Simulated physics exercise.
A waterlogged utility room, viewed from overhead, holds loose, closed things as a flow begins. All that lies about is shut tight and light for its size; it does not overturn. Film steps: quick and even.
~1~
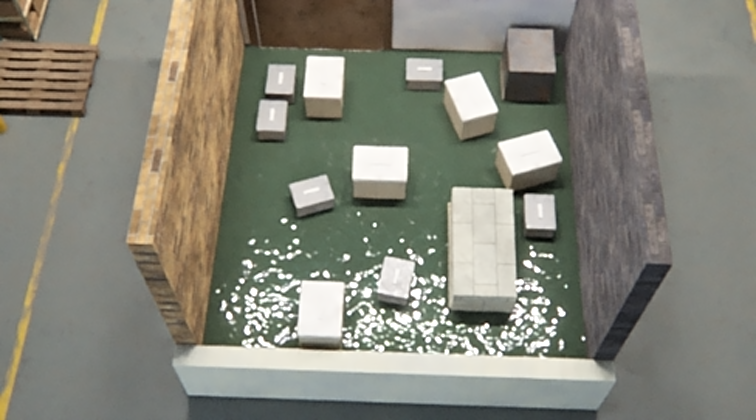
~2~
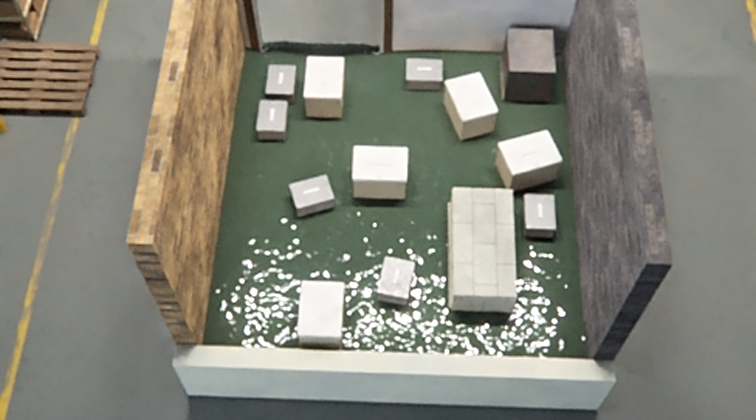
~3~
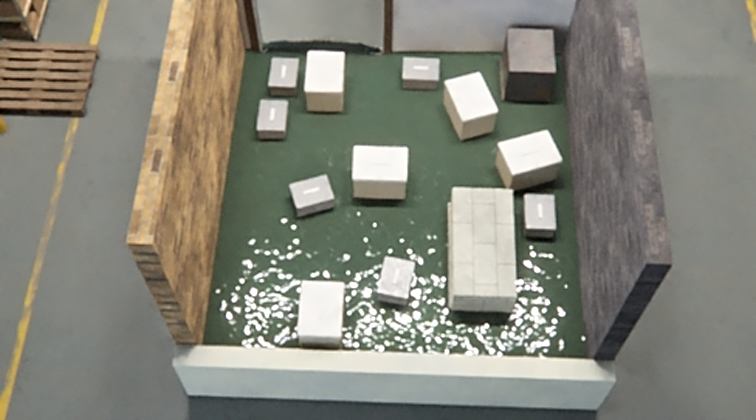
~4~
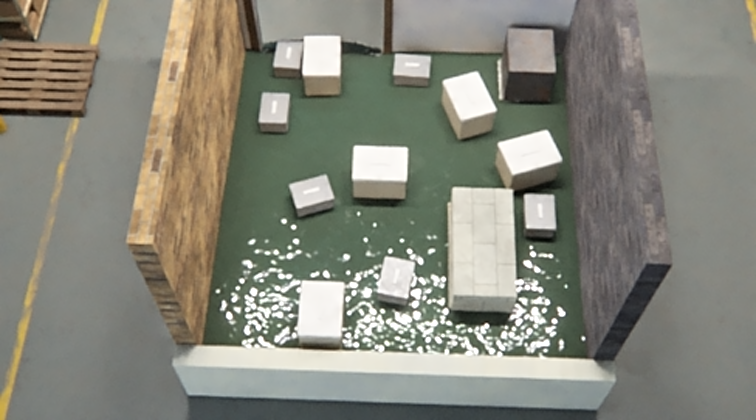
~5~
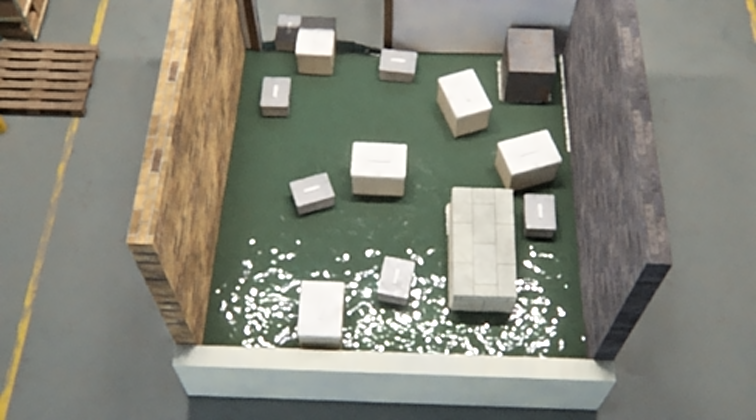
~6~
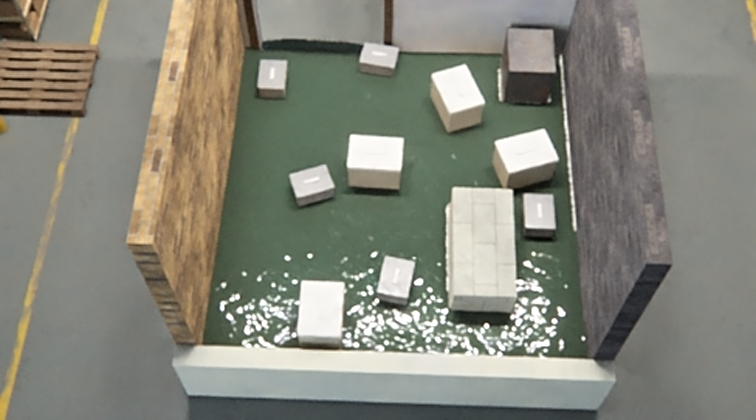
In a flooded utility room, grey and white boxes drift toward the back, some disappearing from view.
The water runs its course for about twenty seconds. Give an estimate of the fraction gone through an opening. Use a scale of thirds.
On that scale, two thirds or above.
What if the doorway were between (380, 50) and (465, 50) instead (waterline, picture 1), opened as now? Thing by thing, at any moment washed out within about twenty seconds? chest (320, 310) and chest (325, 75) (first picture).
One by one, that comes to still there, then got out.
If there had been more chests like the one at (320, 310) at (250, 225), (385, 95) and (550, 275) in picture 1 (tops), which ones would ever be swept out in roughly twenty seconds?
First escapes, second escapes, third doesn't escape.
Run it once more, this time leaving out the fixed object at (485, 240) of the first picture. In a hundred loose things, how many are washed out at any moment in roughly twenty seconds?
Result: Approx. 80 %.
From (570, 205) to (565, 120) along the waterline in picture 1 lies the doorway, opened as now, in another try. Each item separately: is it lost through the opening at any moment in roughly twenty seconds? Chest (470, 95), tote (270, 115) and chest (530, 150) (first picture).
Taken in turn, the first item is flushed away, the second is held back and the last is flushed away.
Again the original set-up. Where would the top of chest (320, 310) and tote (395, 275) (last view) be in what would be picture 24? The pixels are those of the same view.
Near (304, 271) and (373, 205).
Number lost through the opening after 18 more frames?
I make it 7.
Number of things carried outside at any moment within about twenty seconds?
Exactly 10.
A moment on, 4 of 11 are out; 7 afloat.
Next, 7 of 11 are out; 4 afloat.
Later, 8 of 11 are out; 3 afloat.
In the end, 10 of 11 are out; 1 afloat.
